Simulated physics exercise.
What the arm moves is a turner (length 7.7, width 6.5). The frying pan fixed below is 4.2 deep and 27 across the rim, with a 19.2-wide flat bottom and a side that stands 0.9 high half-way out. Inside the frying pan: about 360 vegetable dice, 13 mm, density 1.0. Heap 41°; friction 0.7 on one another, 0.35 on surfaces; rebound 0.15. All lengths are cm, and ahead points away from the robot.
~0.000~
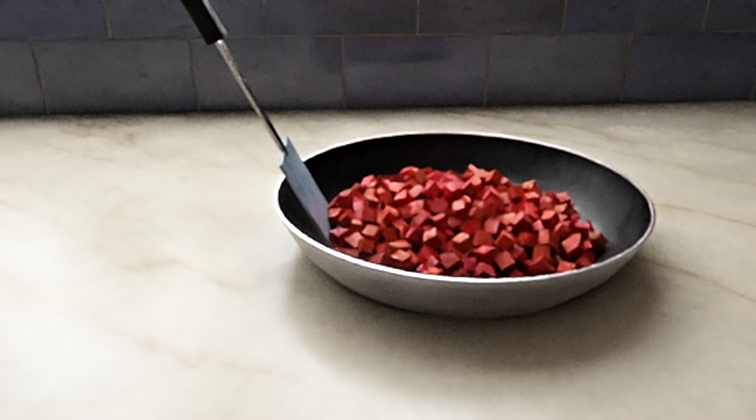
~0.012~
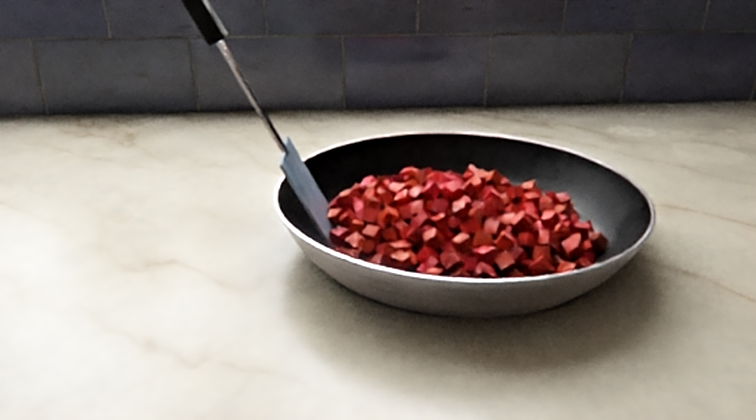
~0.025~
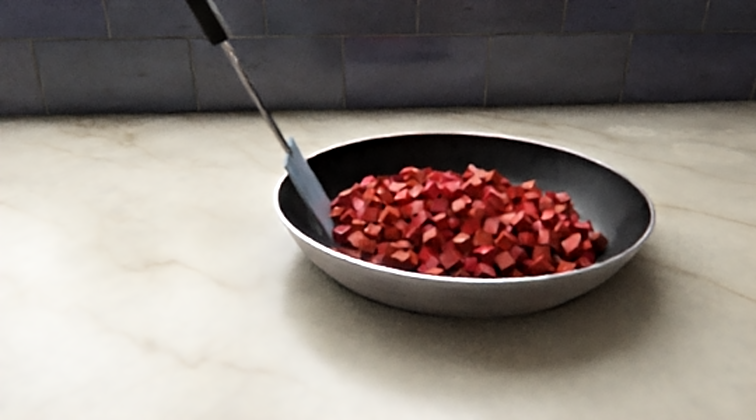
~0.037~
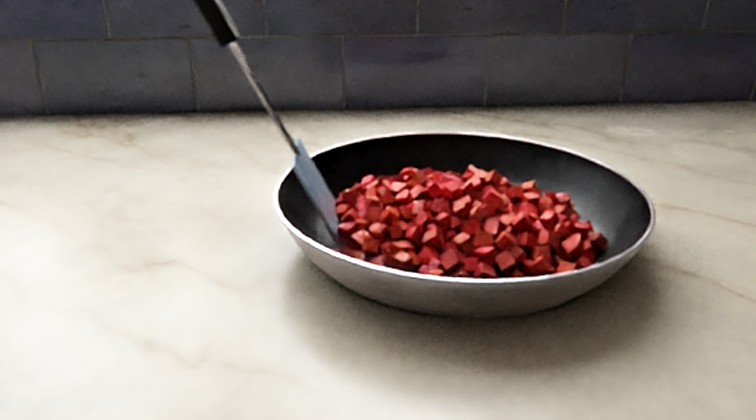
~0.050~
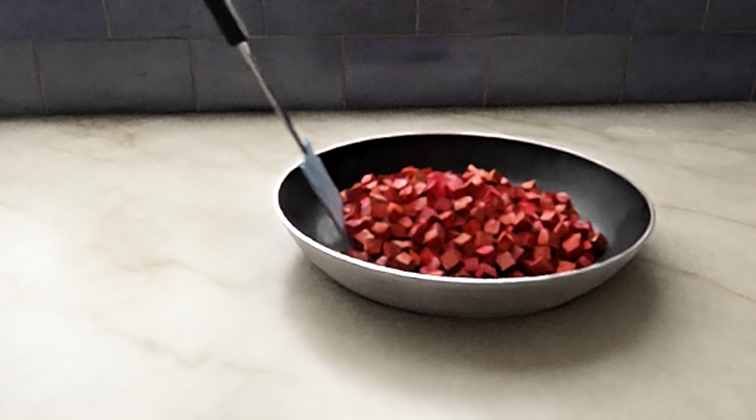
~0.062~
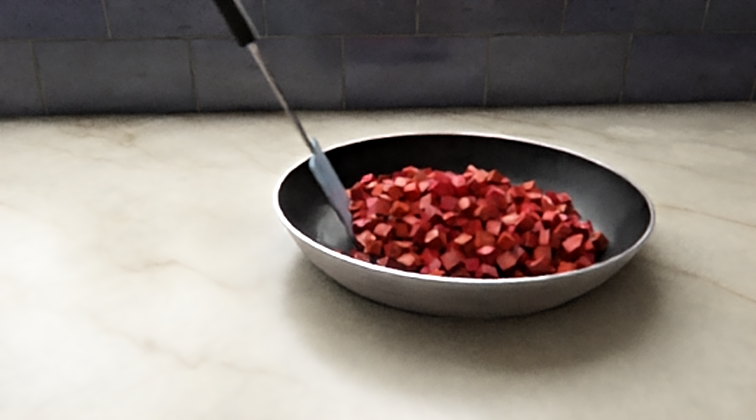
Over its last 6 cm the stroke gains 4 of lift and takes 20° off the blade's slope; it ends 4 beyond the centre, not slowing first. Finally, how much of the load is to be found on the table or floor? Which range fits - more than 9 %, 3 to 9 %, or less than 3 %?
The range that fits is less than 3 %.
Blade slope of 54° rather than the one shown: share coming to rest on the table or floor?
Around 0 in a hundred.
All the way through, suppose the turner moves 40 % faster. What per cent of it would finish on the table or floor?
Estimated share: Some 0 %.
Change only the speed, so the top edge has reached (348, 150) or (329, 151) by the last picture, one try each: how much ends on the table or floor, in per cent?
About 10 and 0 per cent.
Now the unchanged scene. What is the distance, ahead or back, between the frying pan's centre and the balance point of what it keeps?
Ahead, by around 4.0 cm.
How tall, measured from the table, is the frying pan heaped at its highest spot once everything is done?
About 6.0 centimetres.
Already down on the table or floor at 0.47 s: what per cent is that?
Roughly 0 percent of it.
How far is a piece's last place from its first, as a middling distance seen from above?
Somewhere around 3 centimetres, I'd say.
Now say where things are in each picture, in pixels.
The turner top edge at (283, 150), sloping 64°; upper third of the load around (458, 208), from x 335 to 595, top at y 170; 359 in the frying pan, in the first frame.
The turner top edge at (284, 150), sloping 64°; upper third of the load around (458, 207), from x 335 to 595, top at y 170, in the second frame.
The turner top edge at (288, 150), sloping 64°; upper third of the load around (458, 208), from x 335 to 595, top at y 175, in the third frame.
The turner top edge at (295, 151), sloping 64°; upper third of the load around (453, 208), from x 335 to 595, top at y 175, in the fourth frame.
The turner top edge at (304, 151), sloping 64°; upper third of the load around (450, 208), from x 335 to 595, top at y 175, in the fifth frame.
The turner top edge at (312, 151), sloping 64°; upper third of the load around (452, 207), from x 335 to 595, top at y 175; 359 in the frying pan, in the sixth frame.
After 0.15 s, sloping 64°, highest piece 5 above the table; 359 in the frying pan.
After 0.23 s, sloping 54°, highest piece 5 above the table; 359 in the frying pan.
After 0.47 s, sloping 44°, highest piece 6 above the table; 359 in the frying pan.
After 1.52 s, sloping 44°, highest piece 6 above the table; 359 in the frying pan.
In the end, 359 in the frying pan. That is 0 % on the table or floor.
